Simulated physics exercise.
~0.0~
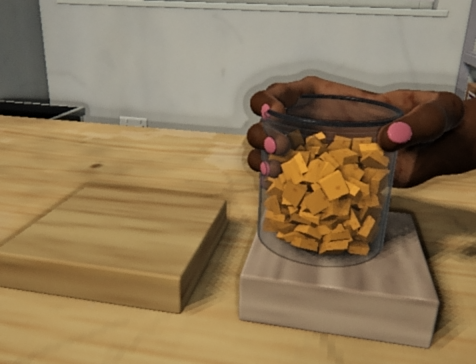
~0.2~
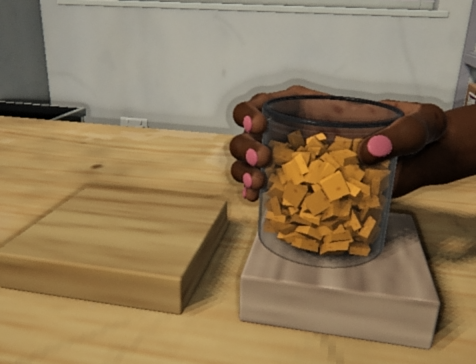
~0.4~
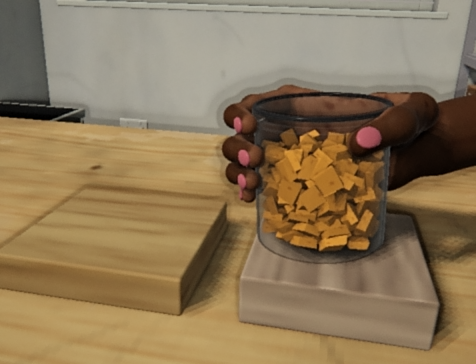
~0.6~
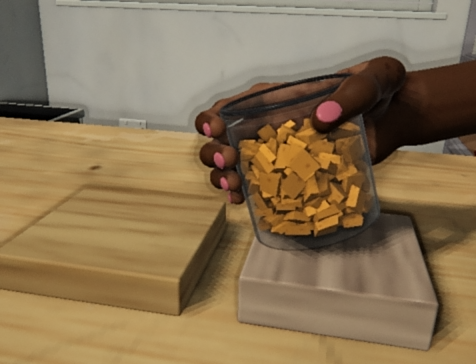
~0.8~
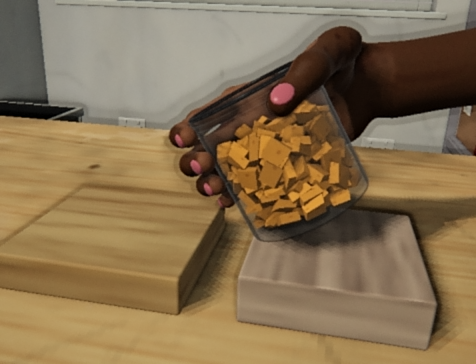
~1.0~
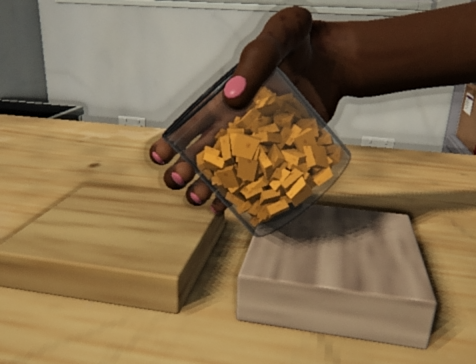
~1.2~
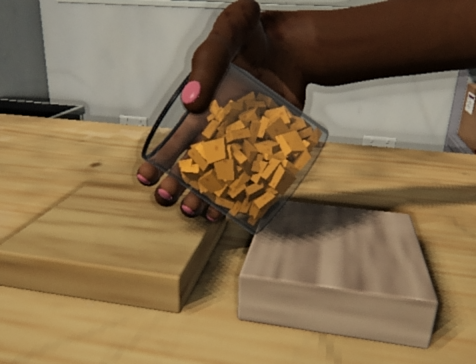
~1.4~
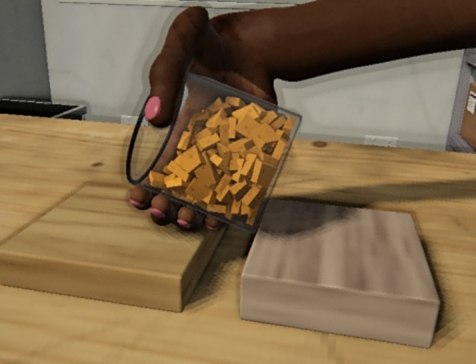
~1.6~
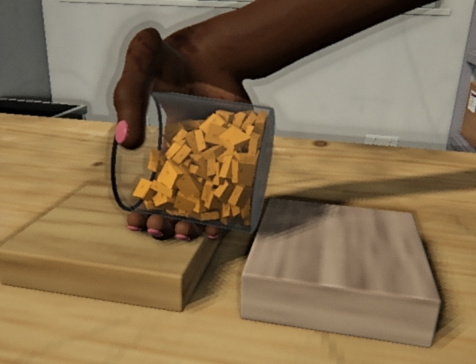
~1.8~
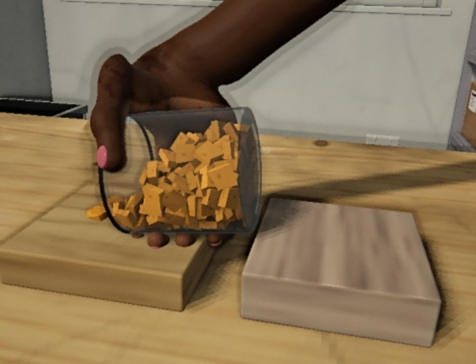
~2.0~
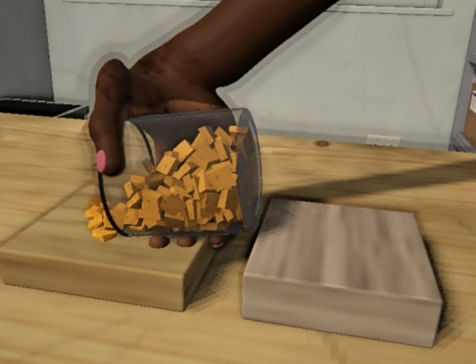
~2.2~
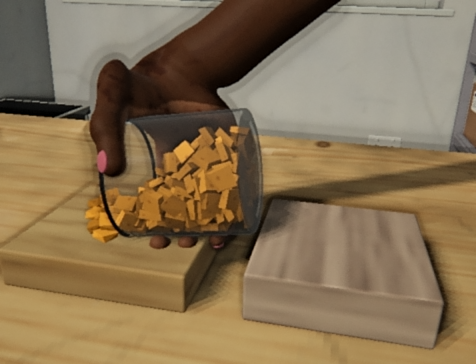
A hand tilting a clear jar of small orange crackers leftward onto its side over a wooden block, a few spilling out.
